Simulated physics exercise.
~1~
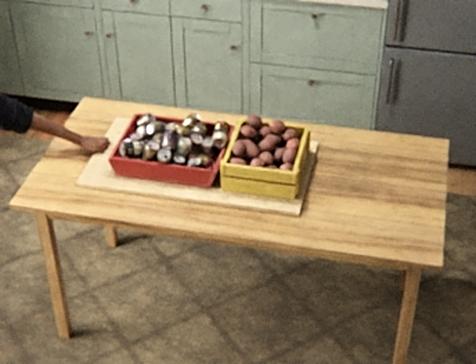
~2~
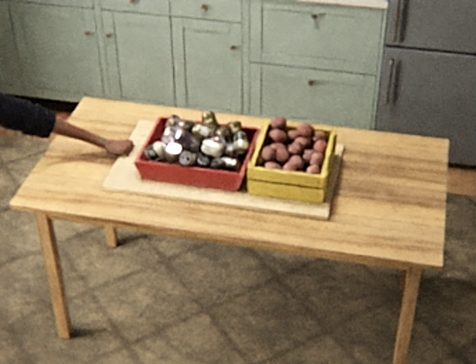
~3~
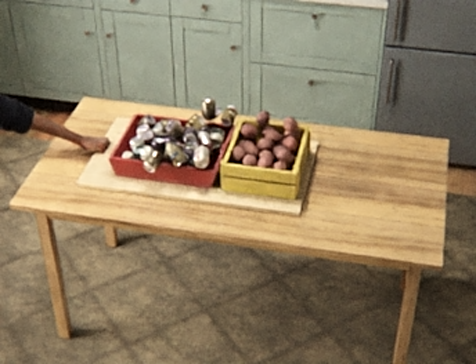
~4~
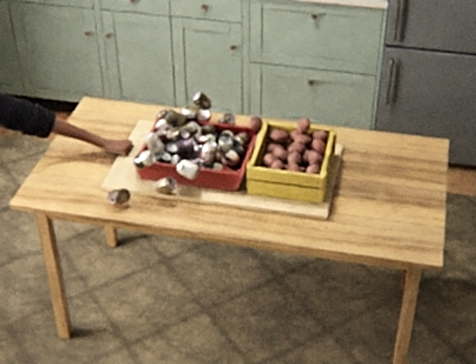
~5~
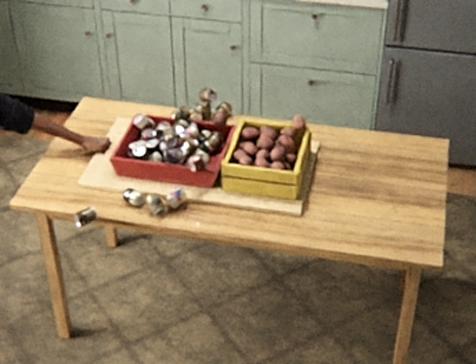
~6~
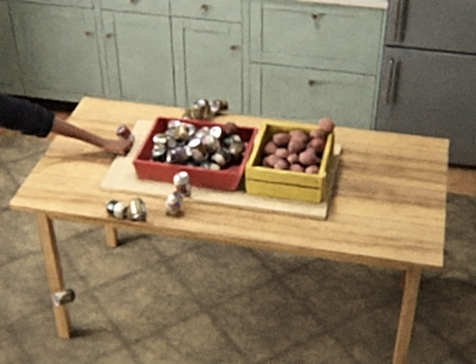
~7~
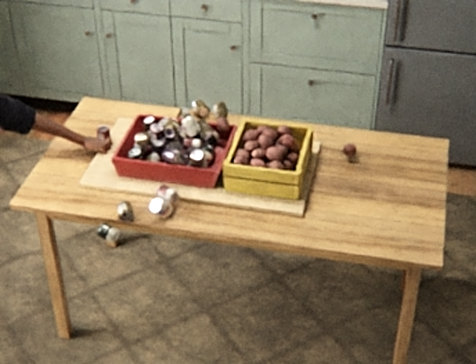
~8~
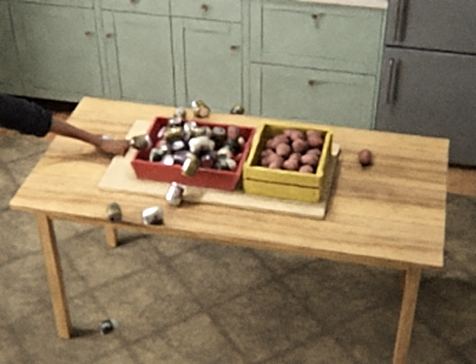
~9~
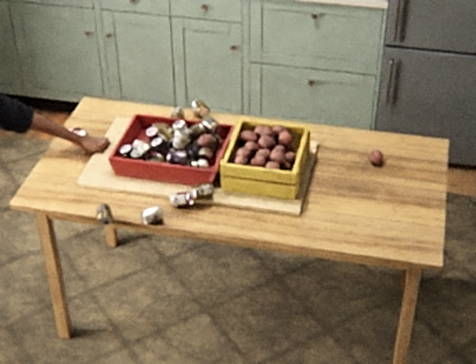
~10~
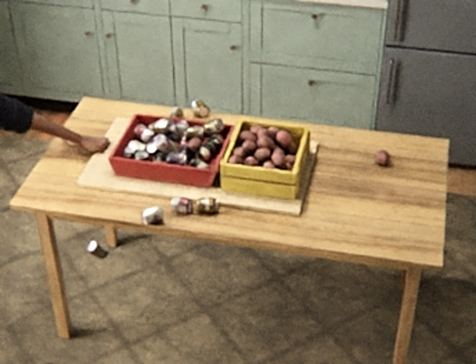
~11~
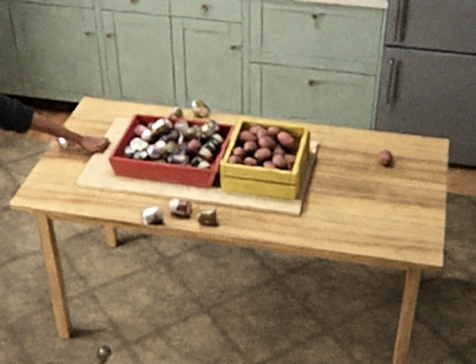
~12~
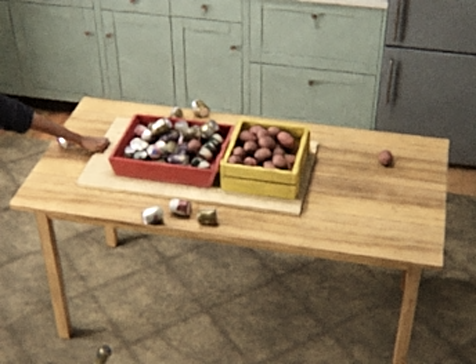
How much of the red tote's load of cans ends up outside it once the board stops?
More than one in six of the cans leave the red tote, though most of them stay inside it.
